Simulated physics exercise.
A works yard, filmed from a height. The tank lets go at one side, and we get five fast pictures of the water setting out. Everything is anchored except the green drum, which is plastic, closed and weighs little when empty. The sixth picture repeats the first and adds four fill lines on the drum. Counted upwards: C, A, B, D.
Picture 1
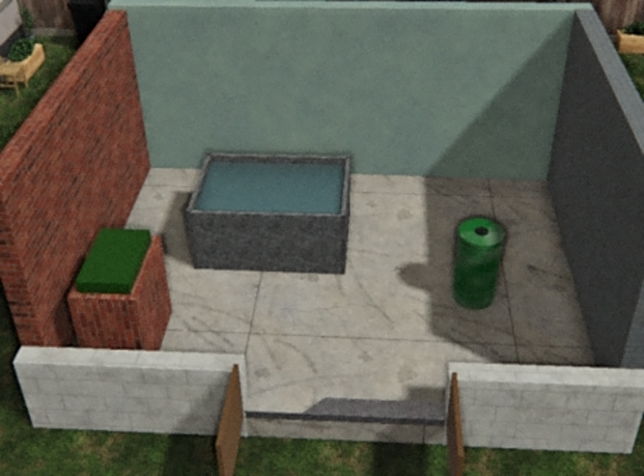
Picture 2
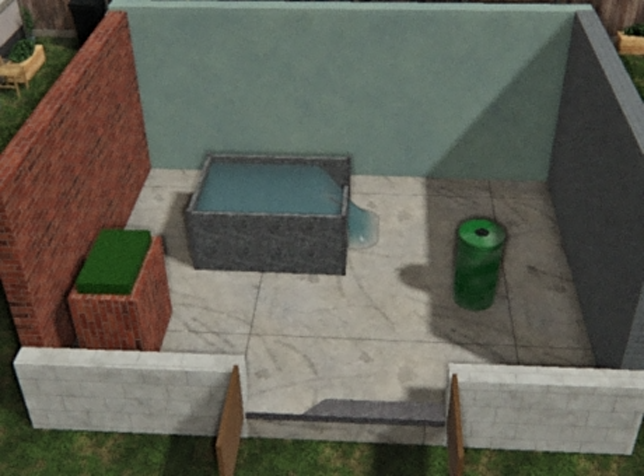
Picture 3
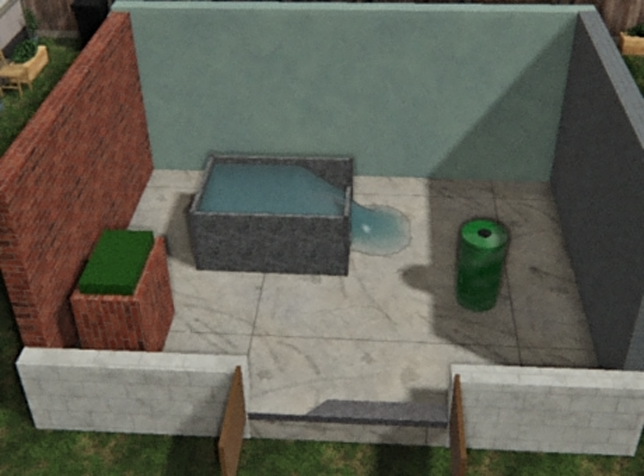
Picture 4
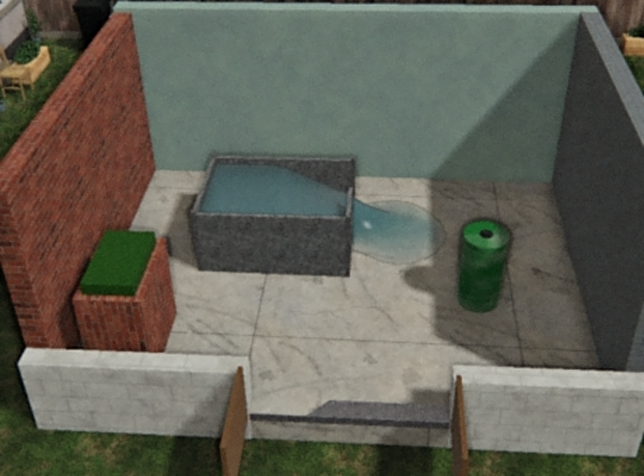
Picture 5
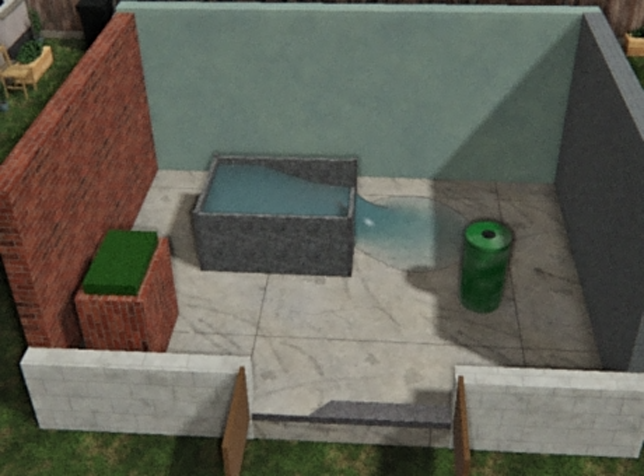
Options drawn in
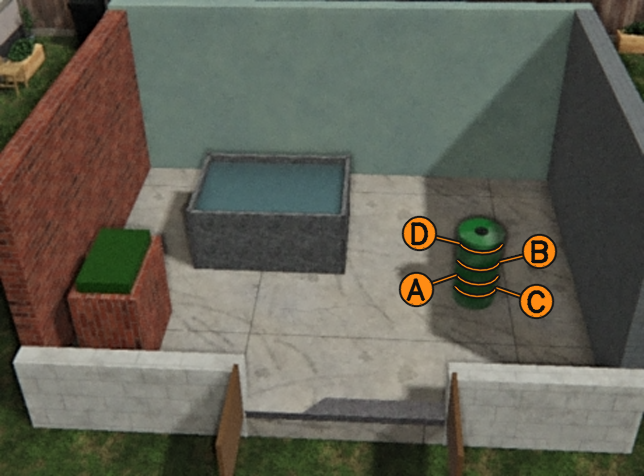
A walled works yard with a cracked concrete floor is seen from a height, with grass outside and an open gate at the front. A grey stone tank full of water stands left of centre, a green-topped brick block at the left, and a green drum at the right. Water pours through the tank's right side and spreads rightward across the floor towards the drum, while the view shifts very slightly.
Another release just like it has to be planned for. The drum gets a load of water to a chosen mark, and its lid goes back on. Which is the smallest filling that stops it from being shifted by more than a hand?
The answer is level C.
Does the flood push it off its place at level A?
No, not at all.
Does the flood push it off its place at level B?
No, not at all.
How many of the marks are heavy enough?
All of them.
In orange, A at (478, 284); B at (480, 270); C at (476, 296); D at (482, 252); from the bottom up C, A, B, D.
For level A, it does not move.
For level B, it does not move.
For level C, it does not move.
For level D, it does not move.
